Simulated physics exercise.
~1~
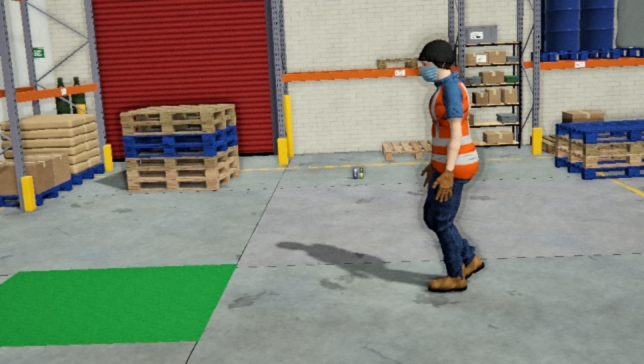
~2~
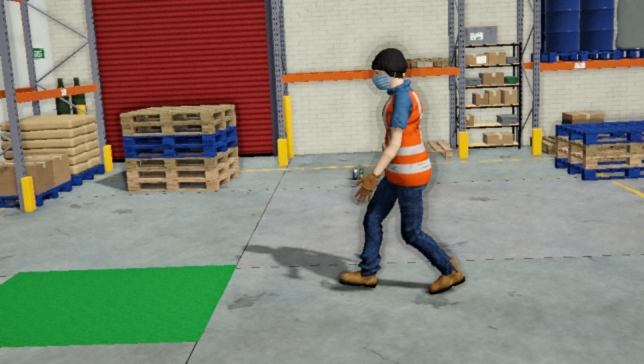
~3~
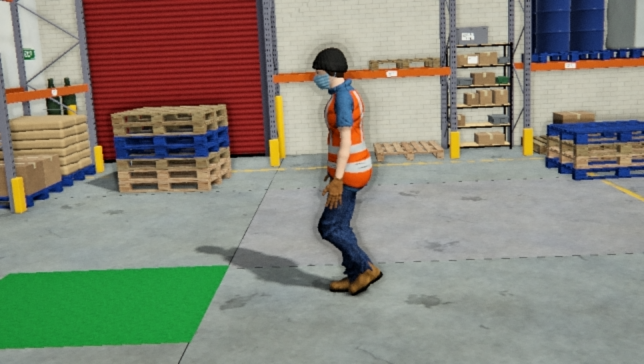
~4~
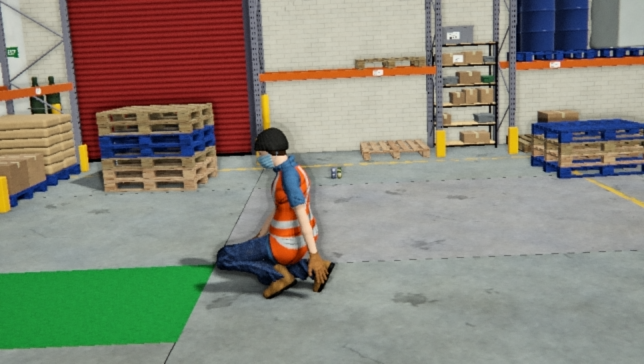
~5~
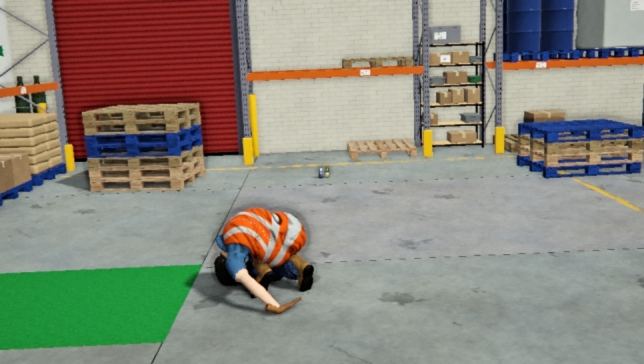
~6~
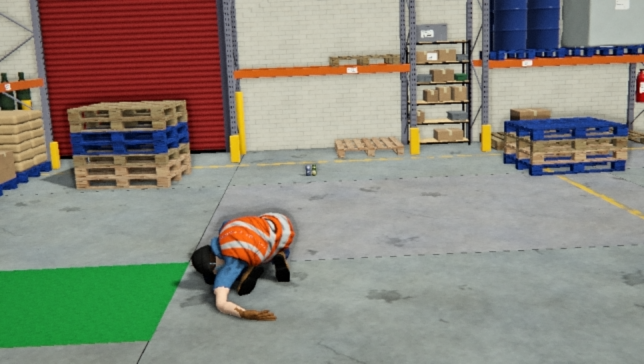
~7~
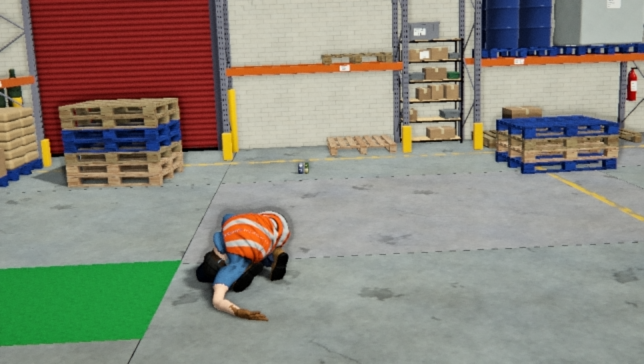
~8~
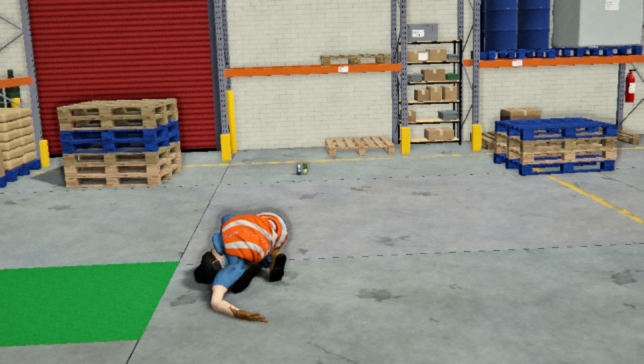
The video shows a masked worker in an orange safety vest walking left across a warehouse floor toward a green mat, then dropping to the knees and folding forward. The worker ends crumpled face down and nearly still beside the mat, head short of its near edge, one arm outstretched.
